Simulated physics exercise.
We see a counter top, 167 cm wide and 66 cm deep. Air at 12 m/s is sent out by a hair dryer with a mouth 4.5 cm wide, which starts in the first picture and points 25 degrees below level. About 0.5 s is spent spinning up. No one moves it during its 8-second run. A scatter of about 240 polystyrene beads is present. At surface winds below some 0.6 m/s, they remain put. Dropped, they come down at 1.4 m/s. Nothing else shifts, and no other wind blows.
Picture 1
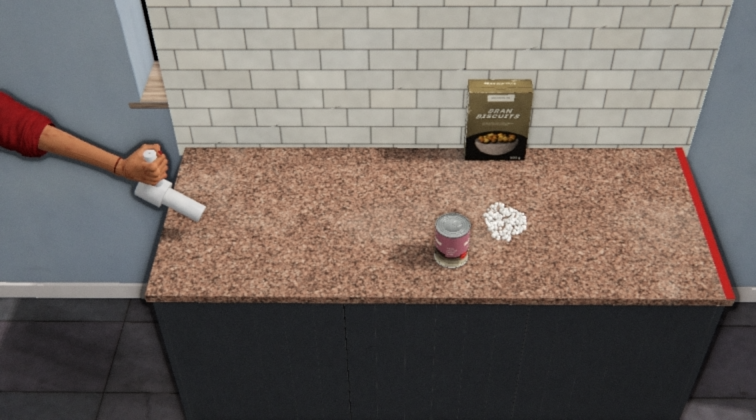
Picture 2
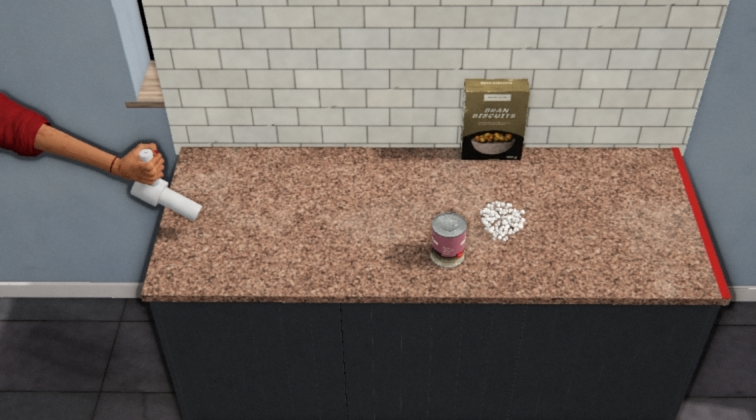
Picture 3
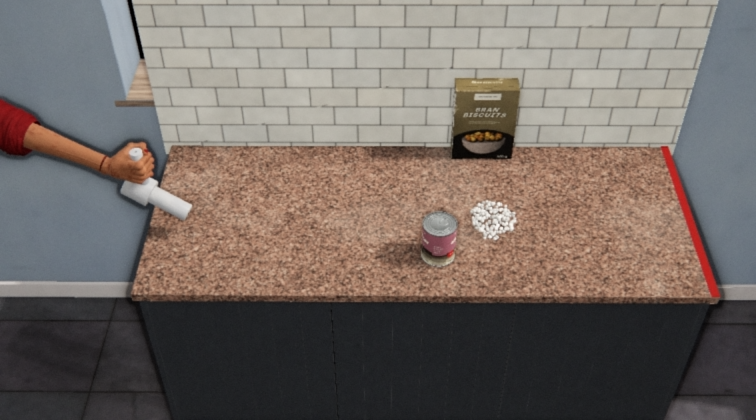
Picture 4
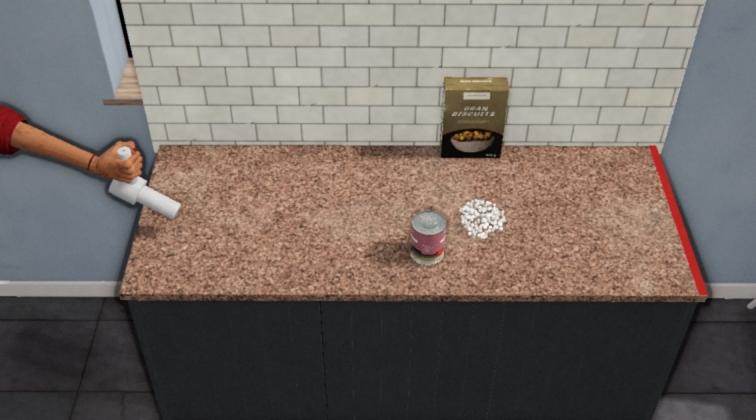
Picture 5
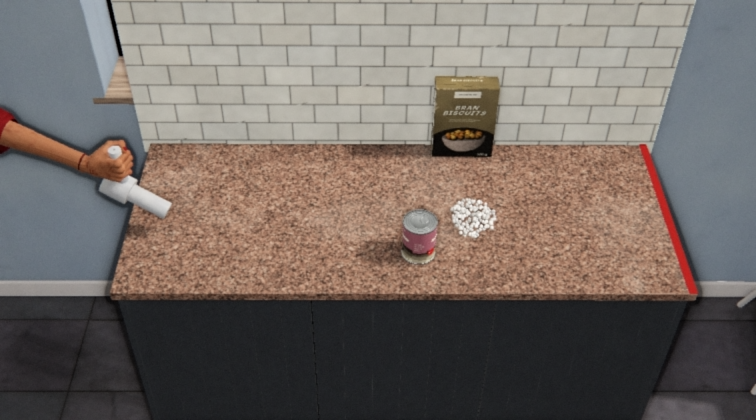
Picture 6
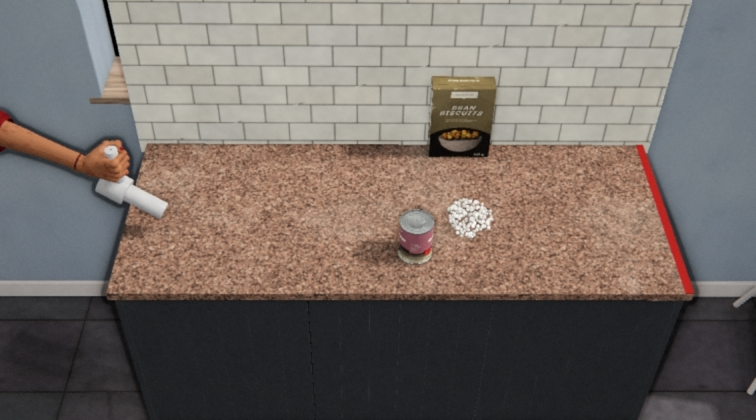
Hand holding a white hair dryer at the left of a speckled counter, white beads, tin and carton staying still as the view drifts slightly right.
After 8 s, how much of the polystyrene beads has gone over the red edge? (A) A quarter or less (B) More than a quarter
(B) More than a quarter.
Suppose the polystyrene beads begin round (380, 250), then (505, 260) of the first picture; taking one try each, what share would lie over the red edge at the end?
First try 60 %, second try 50 %.
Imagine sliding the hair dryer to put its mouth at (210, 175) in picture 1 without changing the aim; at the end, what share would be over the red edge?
Around 90 per cent would end up there.
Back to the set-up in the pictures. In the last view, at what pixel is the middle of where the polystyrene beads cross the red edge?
At roughly pixel (661, 199).
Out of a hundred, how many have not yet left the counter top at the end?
Close to 0 in a hundred are still there.
Then, 1.2 s after the last picture, 100 % are on the move or not yet settled, 17 % are over the red edge; the middle of those still in play is near (628, 198).
Then, 2.1 s after the last picture, 12 % are on the move or not yet settled, 90 % are over the red edge.
Then, 4.0 s after the last picture, 0 % are on the move or not yet settled, 100 % are over the red edge.
Then, 7.6 s after the last picture, at the end, 100 % are over the red edge.
